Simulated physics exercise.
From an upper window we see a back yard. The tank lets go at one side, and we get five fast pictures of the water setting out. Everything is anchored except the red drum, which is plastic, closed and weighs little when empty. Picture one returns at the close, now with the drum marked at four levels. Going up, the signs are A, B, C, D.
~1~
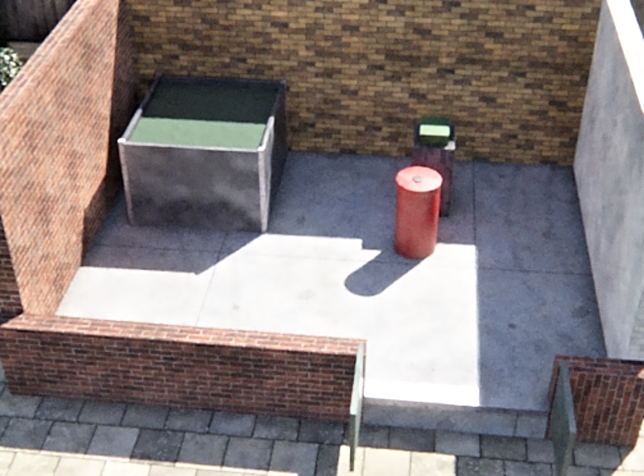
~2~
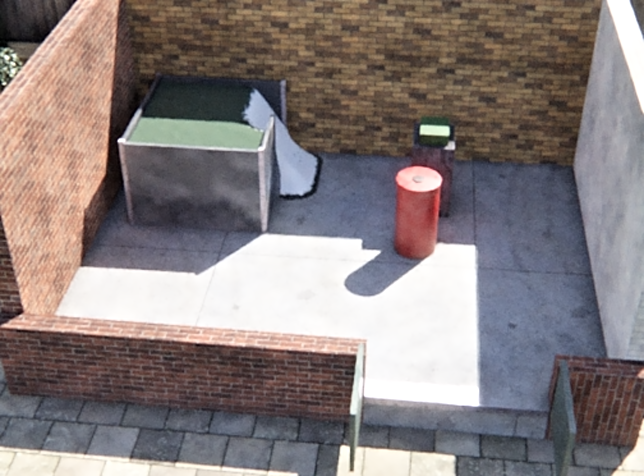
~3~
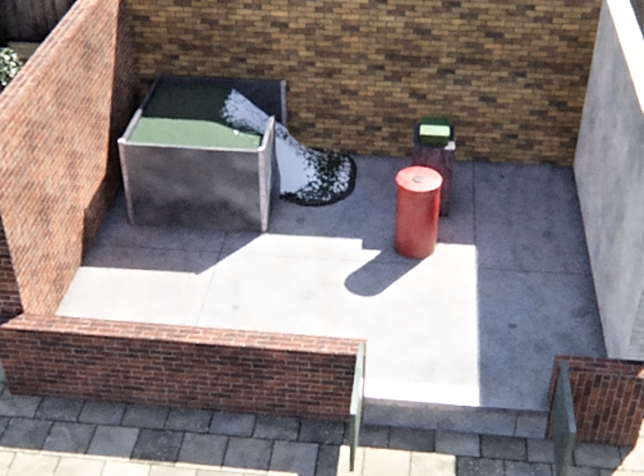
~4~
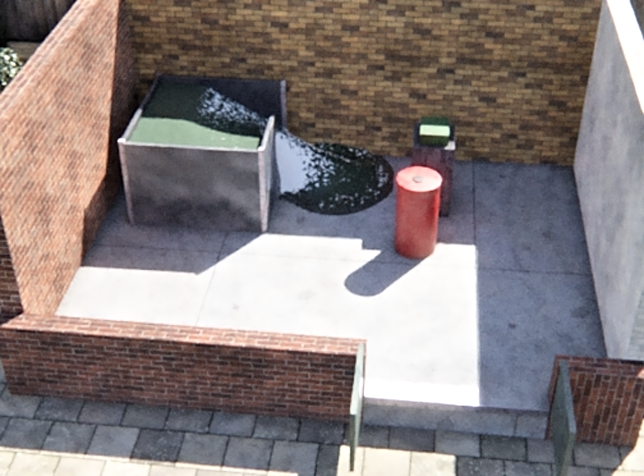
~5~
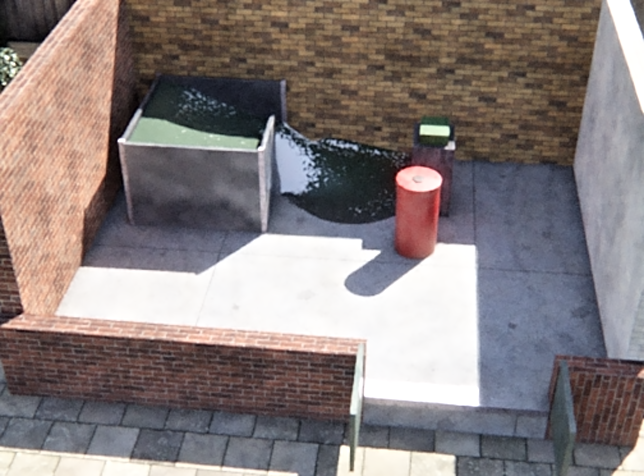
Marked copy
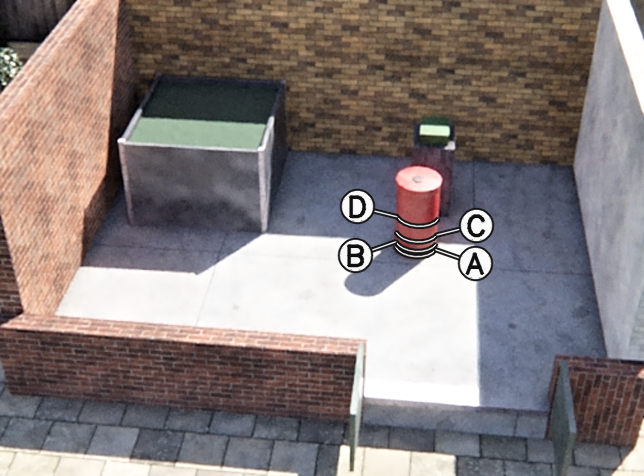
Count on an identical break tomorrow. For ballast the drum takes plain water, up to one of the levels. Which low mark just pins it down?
Choose D.
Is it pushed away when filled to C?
Yes.
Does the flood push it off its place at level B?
Yes.
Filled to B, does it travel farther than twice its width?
Yes, it does.
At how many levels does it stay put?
One of the four.
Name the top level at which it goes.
The answer is C.
In white, A at (414, 256); B at (415, 251); C at (415, 242); D at (417, 226); from the bottom up A, B, C, D.
Choosing A, it is washed out through the gate.
Choosing B, it is pushed about 4 times its own width away.
Choosing C, it is pushed about half its own width away.
Choosing D, it shifts by a finger or two and stays.
